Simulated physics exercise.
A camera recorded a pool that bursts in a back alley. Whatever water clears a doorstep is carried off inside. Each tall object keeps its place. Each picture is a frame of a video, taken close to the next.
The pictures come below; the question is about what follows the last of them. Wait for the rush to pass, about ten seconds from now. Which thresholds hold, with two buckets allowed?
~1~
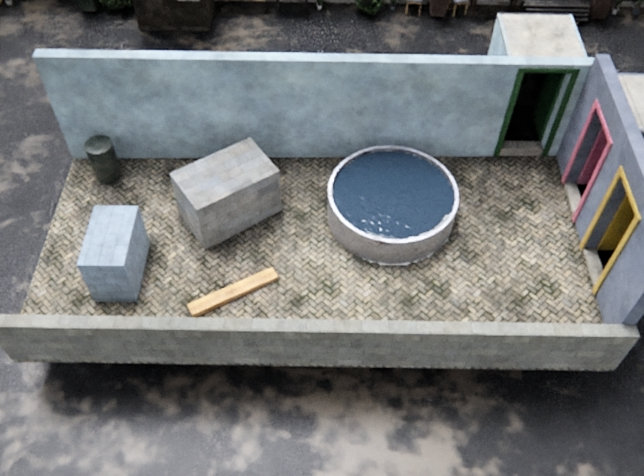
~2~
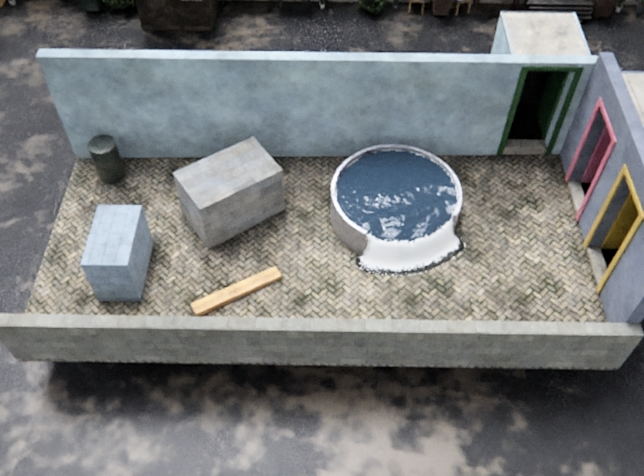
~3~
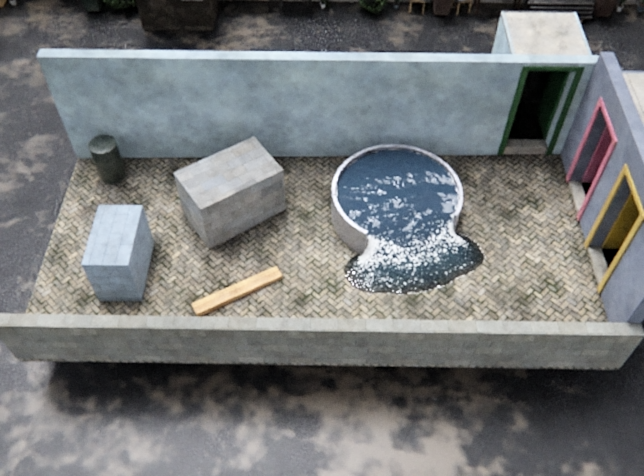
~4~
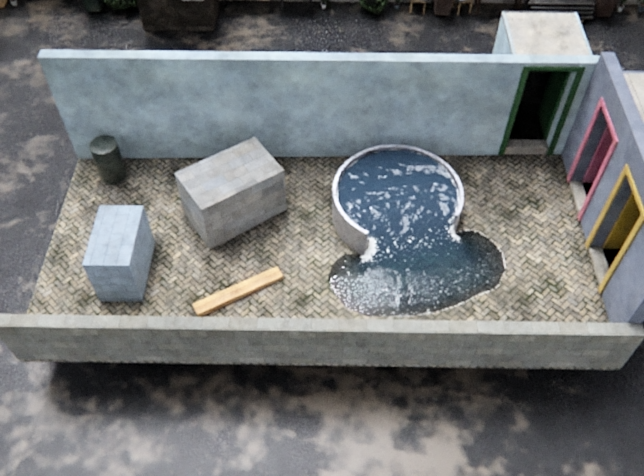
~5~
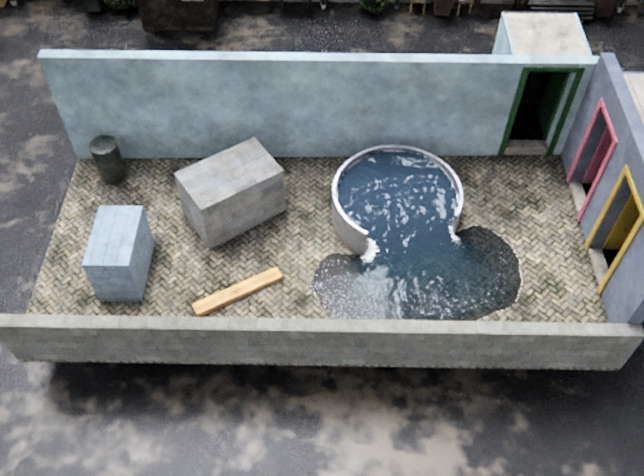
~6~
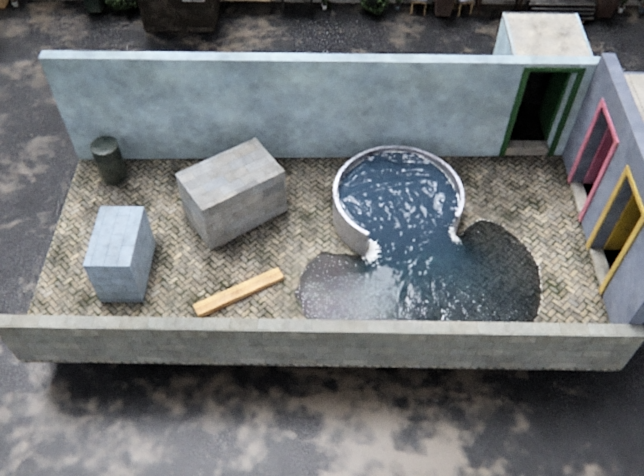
My prediction: The green door is not swamped; the yellow door is swamped; the pink door is not swamped.
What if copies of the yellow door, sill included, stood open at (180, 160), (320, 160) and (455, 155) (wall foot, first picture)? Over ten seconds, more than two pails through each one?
Reading them off: Comes out lower, comes out lower, comes out higher.
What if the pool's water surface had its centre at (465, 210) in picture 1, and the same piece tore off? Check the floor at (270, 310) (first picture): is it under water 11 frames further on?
Well, it ends up swamped there.
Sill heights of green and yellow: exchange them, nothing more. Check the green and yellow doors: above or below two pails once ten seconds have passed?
So the green door breaks the cap, and the yellow door comes in under the cap.
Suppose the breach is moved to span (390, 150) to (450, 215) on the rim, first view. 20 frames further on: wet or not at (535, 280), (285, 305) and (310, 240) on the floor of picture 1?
Respectively: Drenched, parched and parched.
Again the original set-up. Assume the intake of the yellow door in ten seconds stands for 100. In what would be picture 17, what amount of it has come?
It should be near 0 percent of the ten-second total.
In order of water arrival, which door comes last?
That would be the one in green.
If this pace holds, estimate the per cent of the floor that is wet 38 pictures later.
Around 70 percent, give or take.
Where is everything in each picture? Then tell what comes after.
The round tank at (393, 194) is whole and still, in the first frame.
The front is at (458, 241), out from the gap at (414, 253), in the second frame.
Water pours out at (414, 254) and has run to (353, 280), in the third frame.
Water pours out at (415, 255) and has run to (348, 302), in the fourth frame.
Water pours out at (415, 256) and has run to (334, 314), in the fifth frame.
Water pours out at (416, 256) and has run to a hidden place, in the sixth frame.
A moment on, water covers 25 % of the floor; the green door not reached, the yellow door not reached, the pink door not reached.
Next, water covers 30 % of the floor; the green door not reached, the yellow door wet at the sill, nothing in, the pink door not reached.
Then, water covers 55 % of the floor; the green door not reached, the yellow door under two buckets in, the pink door wet at the sill, nothing in.
Later, water covers 70 % of the floor; the green door wet at the sill, nothing in, the yellow door over two buckets in, the pink door wet at the sill, nothing in.
In the end, water covers 80 % of the floor; the green door wet at the sill, nothing in, the yellow door over two buckets in, the pink door wet at the sill, nothing in.
